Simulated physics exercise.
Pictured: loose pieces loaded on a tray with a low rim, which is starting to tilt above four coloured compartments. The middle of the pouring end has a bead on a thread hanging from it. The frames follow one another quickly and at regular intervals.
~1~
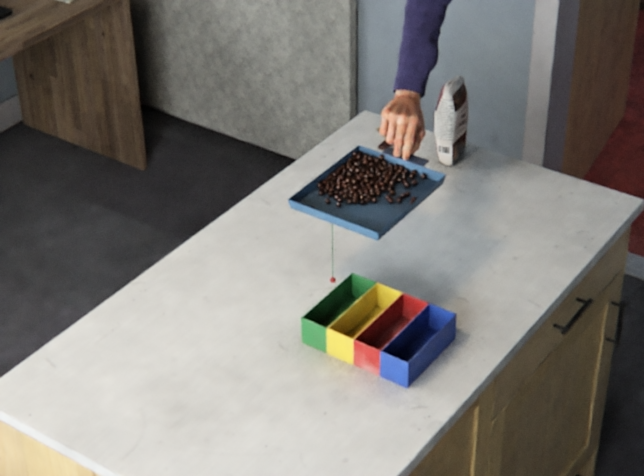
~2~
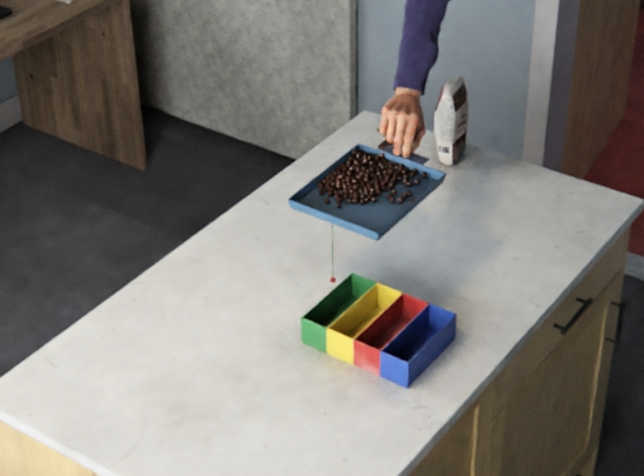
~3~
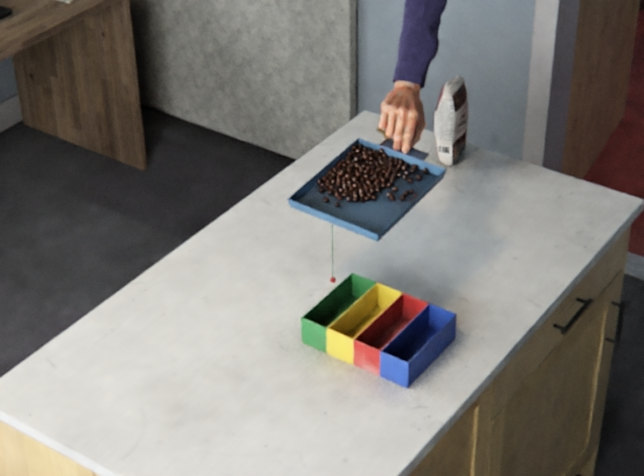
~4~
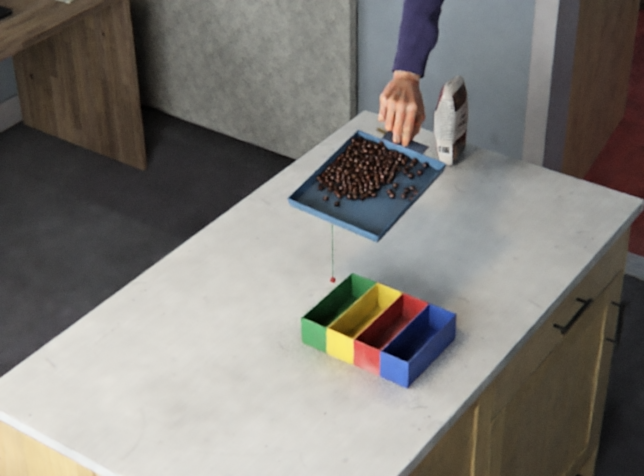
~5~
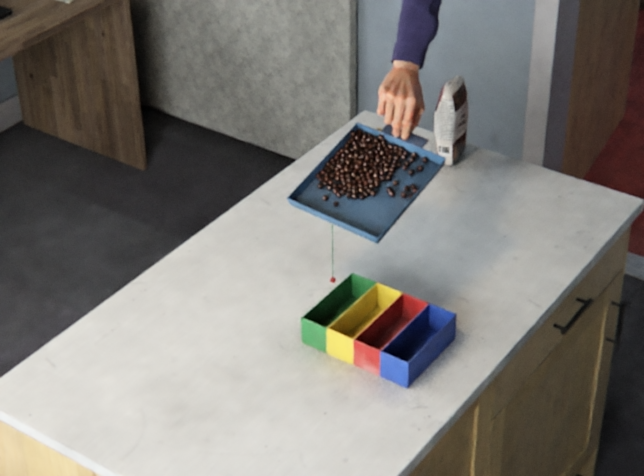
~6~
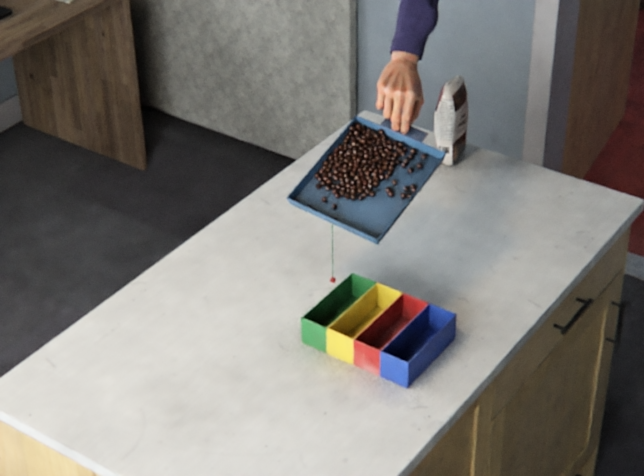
A hand in a purple sleeve slowly raises the handle end of a blue tray, tipping it gently toward its near right corner while the dark brown balls shift slightly leftward across it. Below sit joined green, yellow, red and blue compartments, with a small red bead hanging on a thread and a bag behind. The fixed, elevated view shows a pale countertop indoors.
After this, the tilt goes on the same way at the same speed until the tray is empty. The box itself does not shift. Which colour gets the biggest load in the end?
The yellow cell gets the biggest load.
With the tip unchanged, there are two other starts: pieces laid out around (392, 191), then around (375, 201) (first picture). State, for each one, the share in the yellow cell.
Around 50 in a hundred the first time, around 60 in a hundred the second.
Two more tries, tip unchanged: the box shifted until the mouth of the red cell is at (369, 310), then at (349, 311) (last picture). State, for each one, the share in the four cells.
First case 90 in a hundred, second case 90 in a hundred.
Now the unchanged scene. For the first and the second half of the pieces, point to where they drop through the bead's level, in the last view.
Roughly at (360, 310) first, and then at (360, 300).
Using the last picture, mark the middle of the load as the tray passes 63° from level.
Look about (355, 226) in the last picture.
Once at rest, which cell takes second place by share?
Ranked number two: That green cell.
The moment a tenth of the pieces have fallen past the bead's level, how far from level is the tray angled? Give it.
Roughly 60°.
Shortly afterwards, tray tipped steeply; the bulk on the tray; a little in the yellow cell; a little in the red cell; only a few in the green cell; a little falling or outside the box.
Next, tray tipped past a quarter turn; a little on the tray; near a quarter in the yellow cell; near a quarter in the green cell; a little in the red cell; only a few in the blue cell; near a third falling or outside the box.
Some moments later, tray tipped past a quarter turn; near half in the yellow cell; near a quarter in the green cell; a little in the red cell; only a few in the blue cell; near a quarter falling or outside the box.
In the end, tray tipped past a quarter turn; near half in the yellow cell; near a quarter in the green cell; a little in the red cell; only a few in the blue cell; near a quarter outside the box.
